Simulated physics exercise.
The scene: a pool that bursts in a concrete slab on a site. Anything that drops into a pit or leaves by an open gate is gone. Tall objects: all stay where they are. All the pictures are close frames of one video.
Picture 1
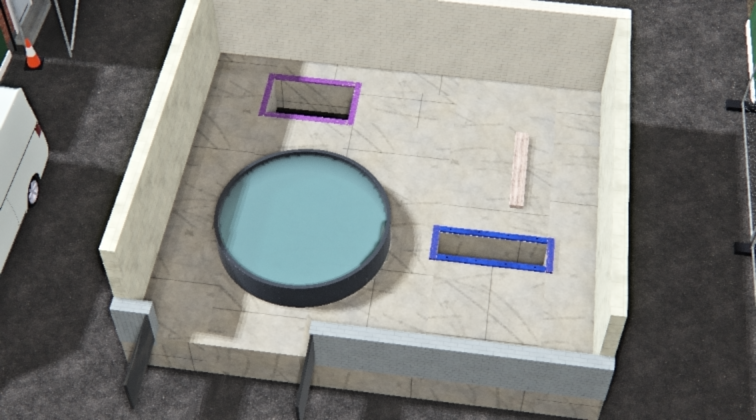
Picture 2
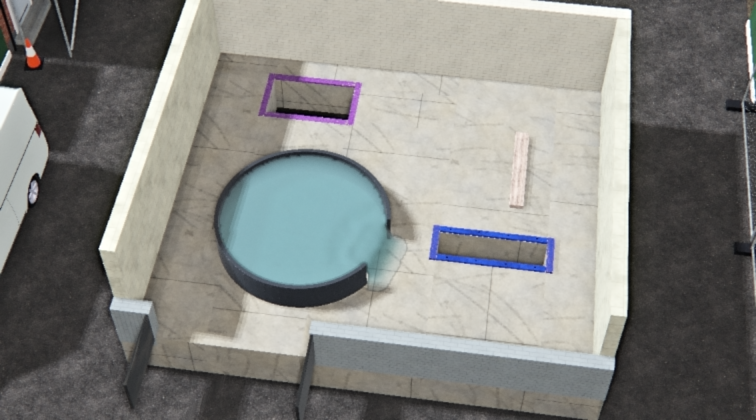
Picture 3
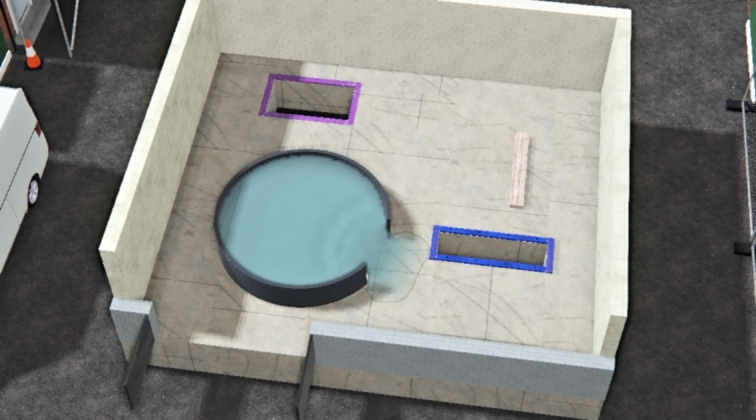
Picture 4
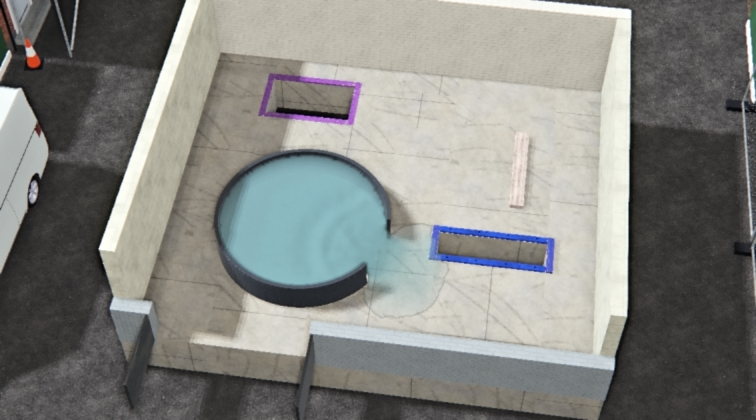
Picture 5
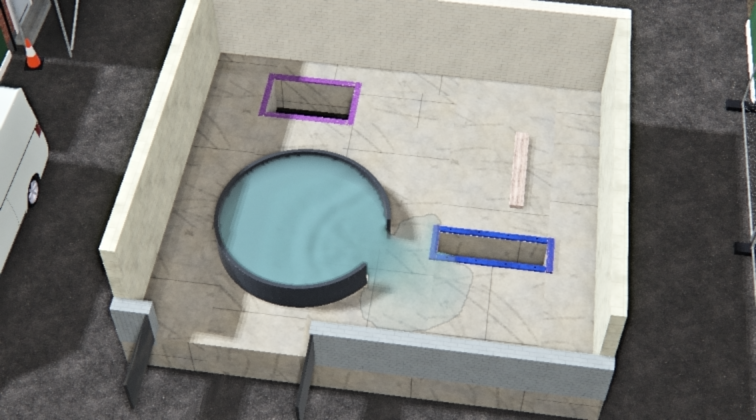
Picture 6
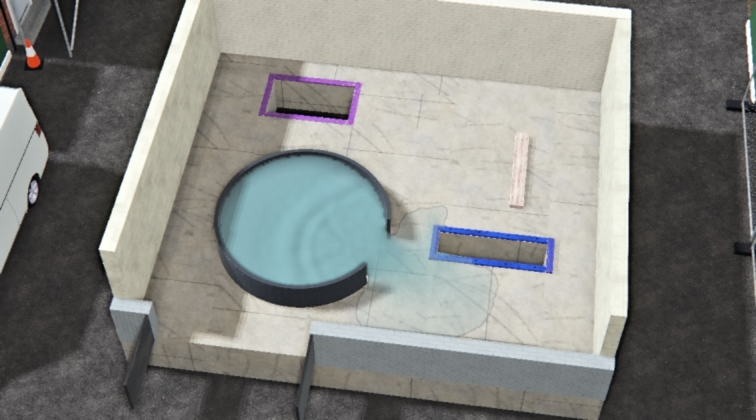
At the start, a round dark-rimmed tank full of teal water stands whole and still on a walled concrete slab, near two rectangular openings outlined in purple and blue. Its right side then breaks open and water pours out, spreading across the floor beside and below the blue-edged opening.
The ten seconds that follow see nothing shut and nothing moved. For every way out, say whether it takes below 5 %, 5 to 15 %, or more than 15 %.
Outcome: The gate will not reach five per cent; the purple pit will not reach five per cent; the blue pit will not stay within fifteen per cent.
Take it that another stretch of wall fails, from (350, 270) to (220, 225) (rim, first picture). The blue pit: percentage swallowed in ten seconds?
In percent, blue takes 0.
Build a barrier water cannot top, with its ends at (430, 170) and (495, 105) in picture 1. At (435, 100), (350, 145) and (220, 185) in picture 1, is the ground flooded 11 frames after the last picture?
Taking the three spots in the order asked, they are bone-dry, bone-dry and bone-dry.
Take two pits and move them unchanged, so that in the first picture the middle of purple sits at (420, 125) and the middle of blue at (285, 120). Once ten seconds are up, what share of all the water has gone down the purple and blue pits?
The purple pit takes 8 per cent, and the blue pit takes 0 per cent.
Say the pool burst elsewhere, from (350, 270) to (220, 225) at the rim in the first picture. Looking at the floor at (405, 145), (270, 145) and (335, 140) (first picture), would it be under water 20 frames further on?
So the first one is left untouched, the next left untouched, and the last left untouched.
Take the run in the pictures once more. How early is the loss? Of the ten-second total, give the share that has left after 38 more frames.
My reading is near 60 per cent.
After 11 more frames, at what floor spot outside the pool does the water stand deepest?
Deepest point: About (583, 358).
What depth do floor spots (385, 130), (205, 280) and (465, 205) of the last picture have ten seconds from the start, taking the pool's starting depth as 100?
Around 6, 2 and 4 %.
A moment on, water covers 20 % of the floor; the gate 0 %, the purple pit 0 %, the blue pit 2 %.
Next, water covers 20 % of the floor; the gate 0 %, the purple pit 0 %, the blue pit 4 %.
Then, water covers 25 % of the floor; the gate 0 %, the purple pit 0 %, the blue pit 6 %.
Later, water covers 40 % of the floor; the gate 0 %, the purple pit 0 %, the blue pit 13 %.
In the end, water covers 70 % of the floor; the gate 1 %, the purple pit 1 %, the blue pit 19 %.
